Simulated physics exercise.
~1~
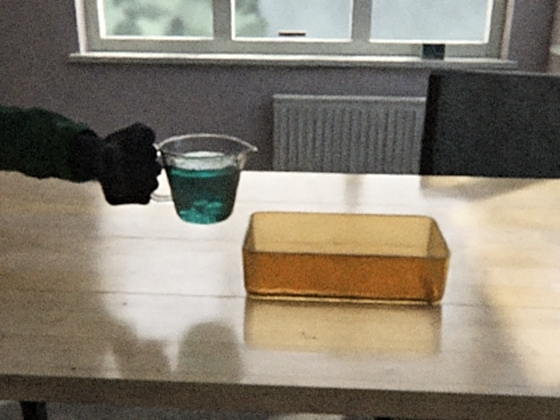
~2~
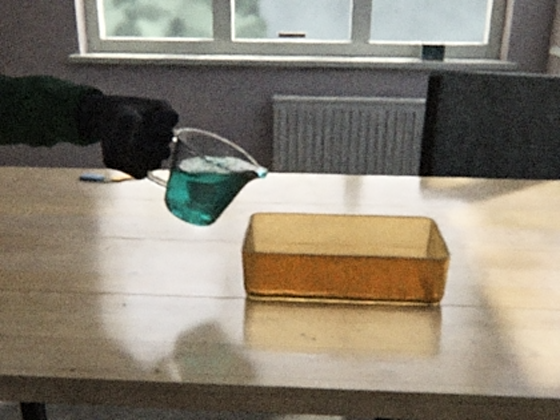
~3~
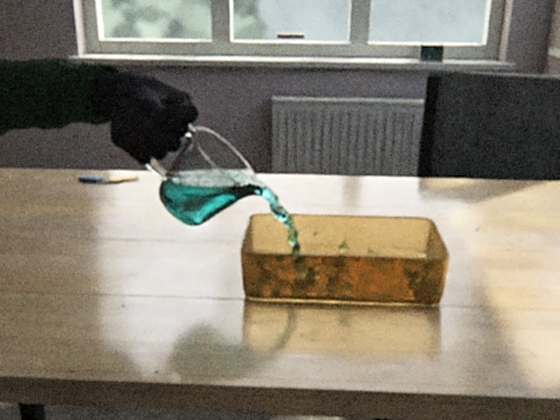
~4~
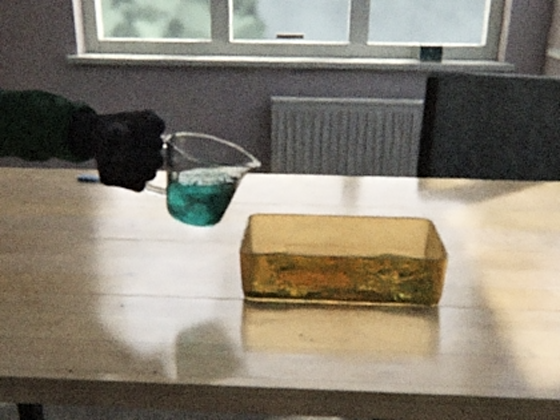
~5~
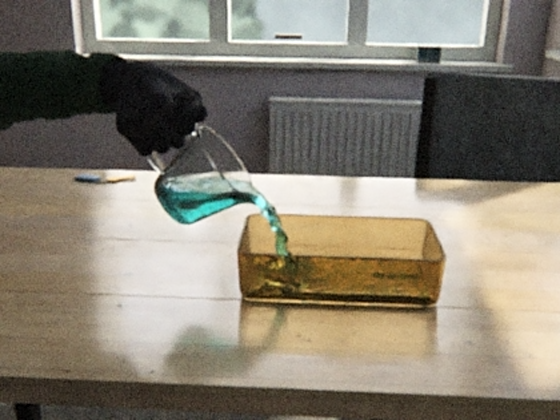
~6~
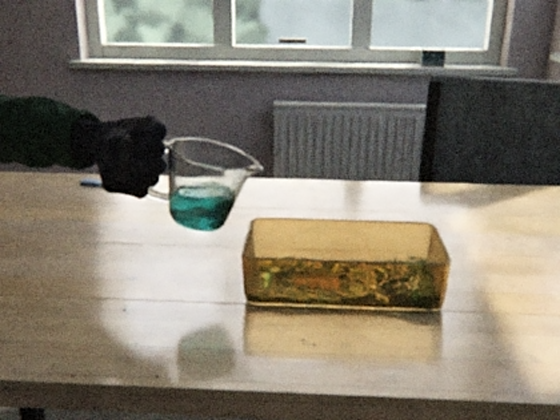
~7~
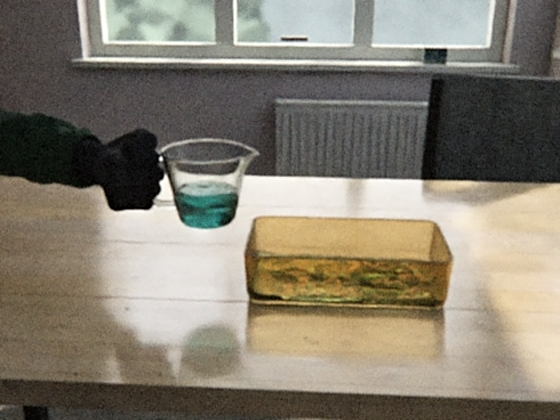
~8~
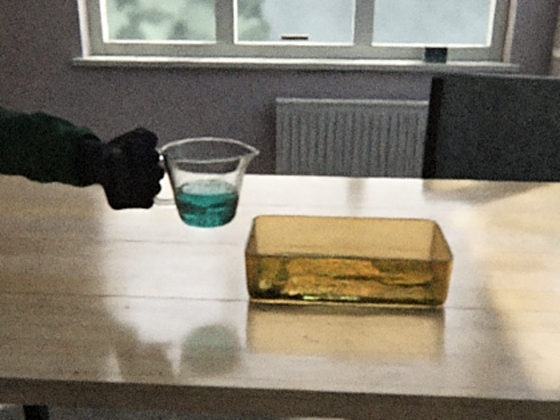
A dark-gloved hand tipped a glass jug and poured blue-green water into an amber glass dish on a wooden table, eased it back, then poured again before levelling the jug, leaving some water in both the jug and the dish.
